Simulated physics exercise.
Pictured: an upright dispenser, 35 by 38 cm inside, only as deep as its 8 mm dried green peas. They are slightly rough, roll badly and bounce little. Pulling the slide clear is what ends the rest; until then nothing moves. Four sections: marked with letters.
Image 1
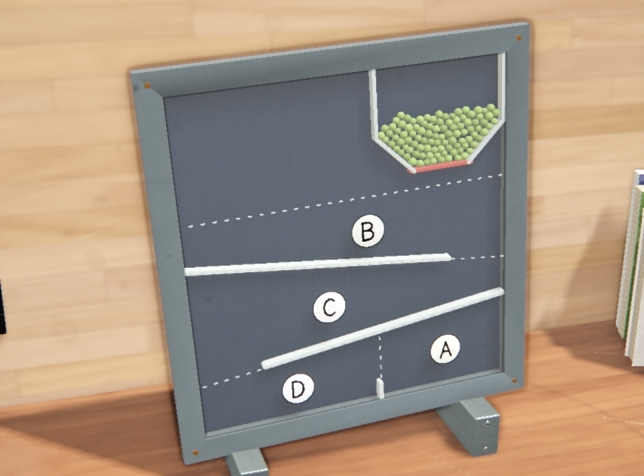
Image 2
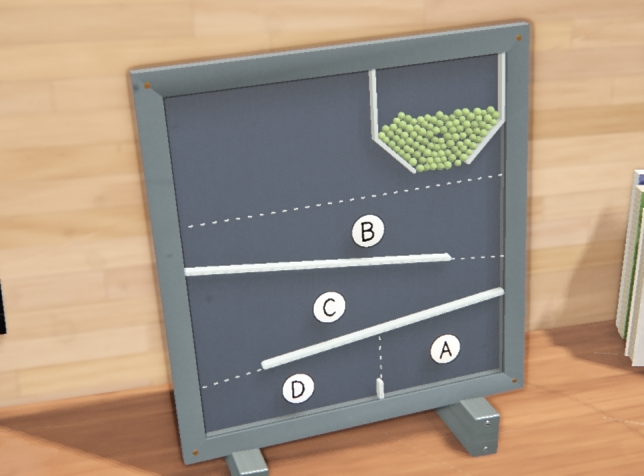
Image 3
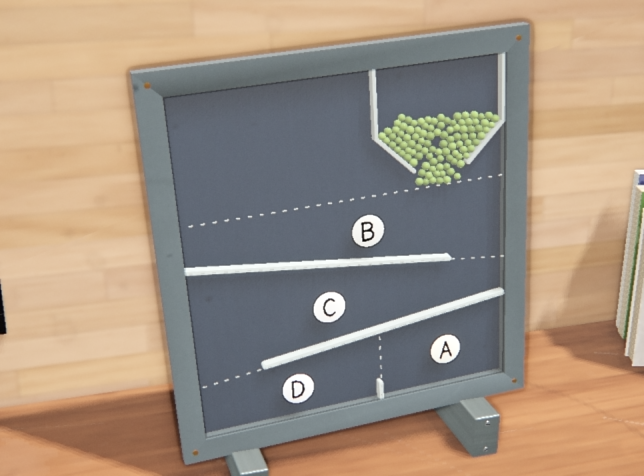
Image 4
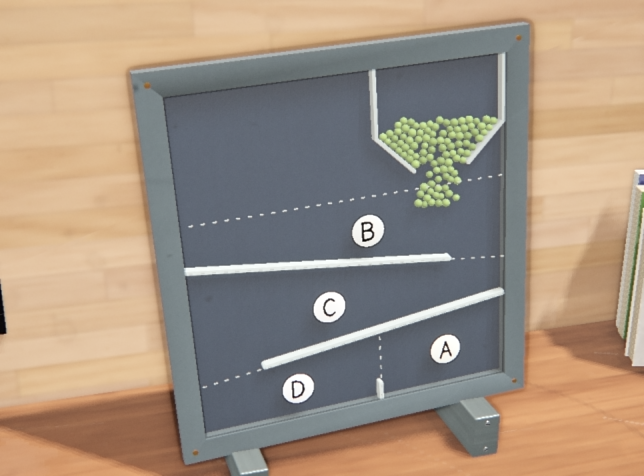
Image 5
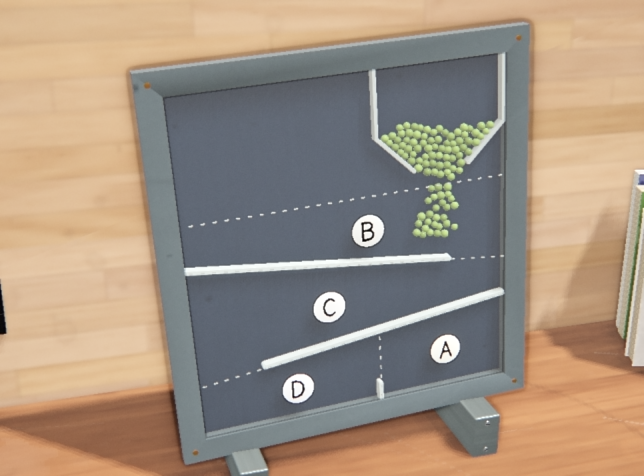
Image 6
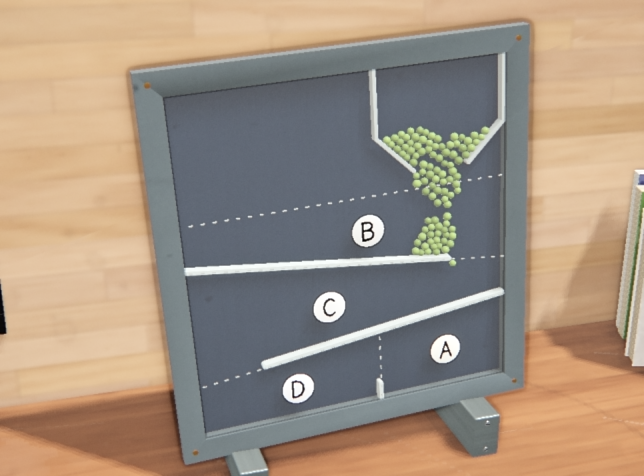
The clip opens on green peas resting in a hopper at the upper right of a slightly tilted dark board with lettered sections. The reddish slide at its base disappears, and peas pour through the gap in a clumpy stream, dropping past B and gathering at the right end of the upper ledge.
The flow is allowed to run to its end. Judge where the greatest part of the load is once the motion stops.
The greatest part is in the one marked C.
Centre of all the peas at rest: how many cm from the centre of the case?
Offset approx. 7 cm right, 6 cm below.
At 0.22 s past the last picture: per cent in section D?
Around 0 per cent.
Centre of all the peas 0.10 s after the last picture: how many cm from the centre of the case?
Position estimate: Right 10 cm, above 2 cm.
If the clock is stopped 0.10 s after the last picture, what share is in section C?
The share there is around 15 percent.
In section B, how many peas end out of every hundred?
Around 35 %.
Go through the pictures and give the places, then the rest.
In the first frame, tilted 4° anticlockwise; about 100 peas; load centre (442, 137); A (445, 349), B (368, 231), C (329, 307), D (298, 389); slide (410, 171) to (470, 161).
In the second frame, load centre (441, 141); 2 out, leading pea (440, 166).
In the third frame, load centre (443, 144); 15 out, leading pea (426, 182).
In the fourth frame, load centre (432, 150); 25 out, leading pea (446, 203).
In the fifth frame, load centre (440, 166); 38 out, leading pea (444, 234).
In the sixth frame, load centre (436, 179); 52 out, leading pea (453, 263); wall ends (447, 257), (264, 365), (380, 382), (372, 66) to (413, 170), (467, 161) to (502, 49).
Then, 0.10 s after the last picture, the peas' middle is 10 cm right of and 2 cm above the centre; B 60 %, C 15 %.
Then, 0.22 s after the last picture, the peas' middle is 11 cm right of and 2 cm below the centre; B 60 %, C 35 %.
Then, 0.45 s after the last picture, the peas' middle is 10 cm right of and 4 cm below the centre; B 35 %, C 65 %.
All still 2.4 s after it, A 0 %, B 35 %, C 60 %, D 10 %.
